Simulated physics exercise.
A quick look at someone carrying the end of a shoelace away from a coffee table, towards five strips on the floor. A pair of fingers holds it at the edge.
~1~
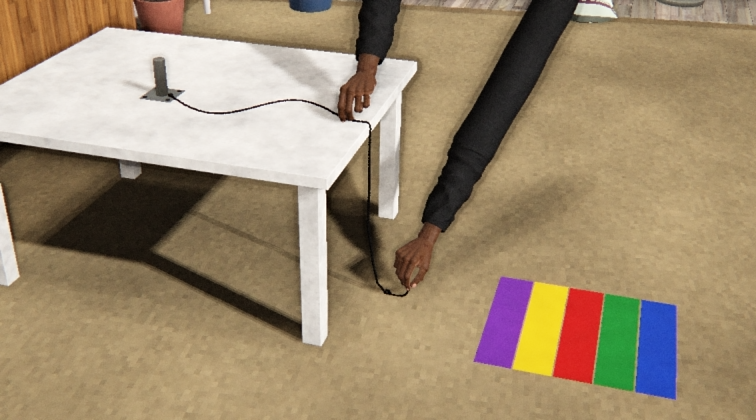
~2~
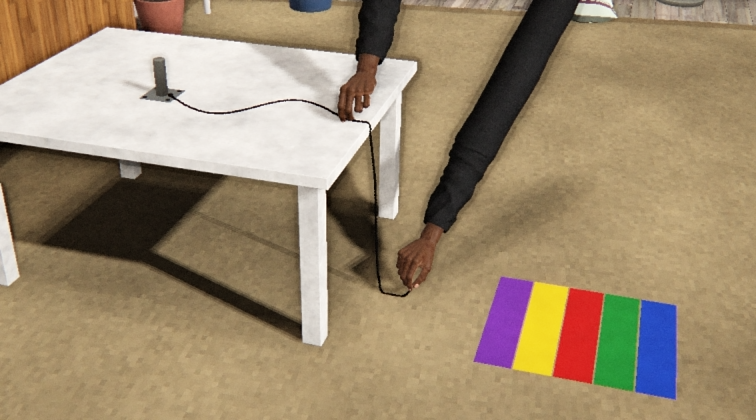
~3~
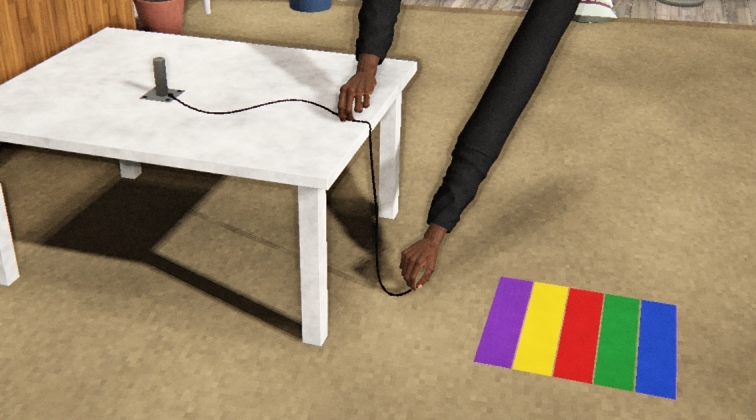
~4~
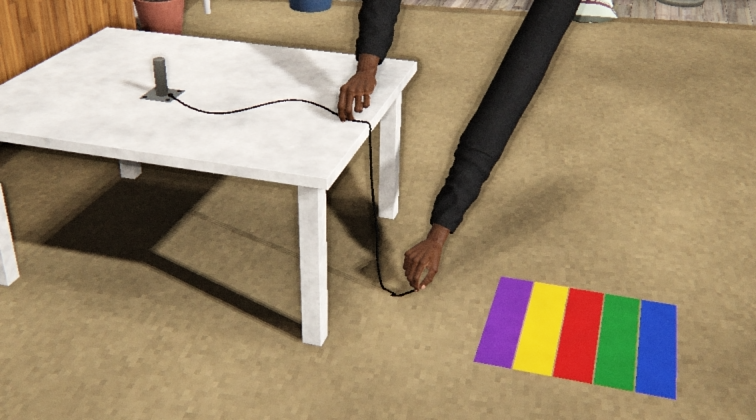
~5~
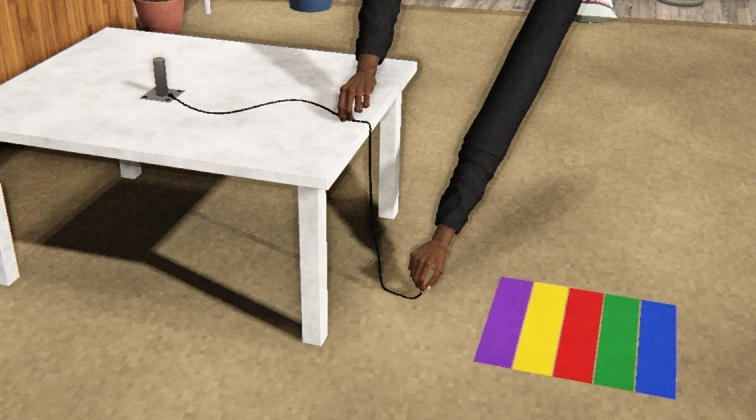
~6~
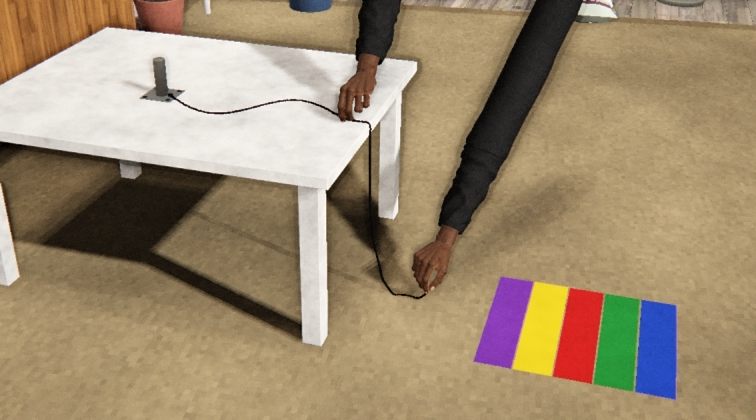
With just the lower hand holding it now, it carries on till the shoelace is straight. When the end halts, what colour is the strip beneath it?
Red.
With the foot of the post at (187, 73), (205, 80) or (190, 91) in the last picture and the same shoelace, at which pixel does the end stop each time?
Approximate pixels in order: (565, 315), (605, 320), (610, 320).
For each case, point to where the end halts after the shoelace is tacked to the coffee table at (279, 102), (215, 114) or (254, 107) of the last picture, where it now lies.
First (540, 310), next (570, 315), last (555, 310).
Soon after, end near (528, 306); over yellow.
After that, end near (563, 312); over yellow.
At the stop, end near (583, 316); over red. It halts on the red strip.
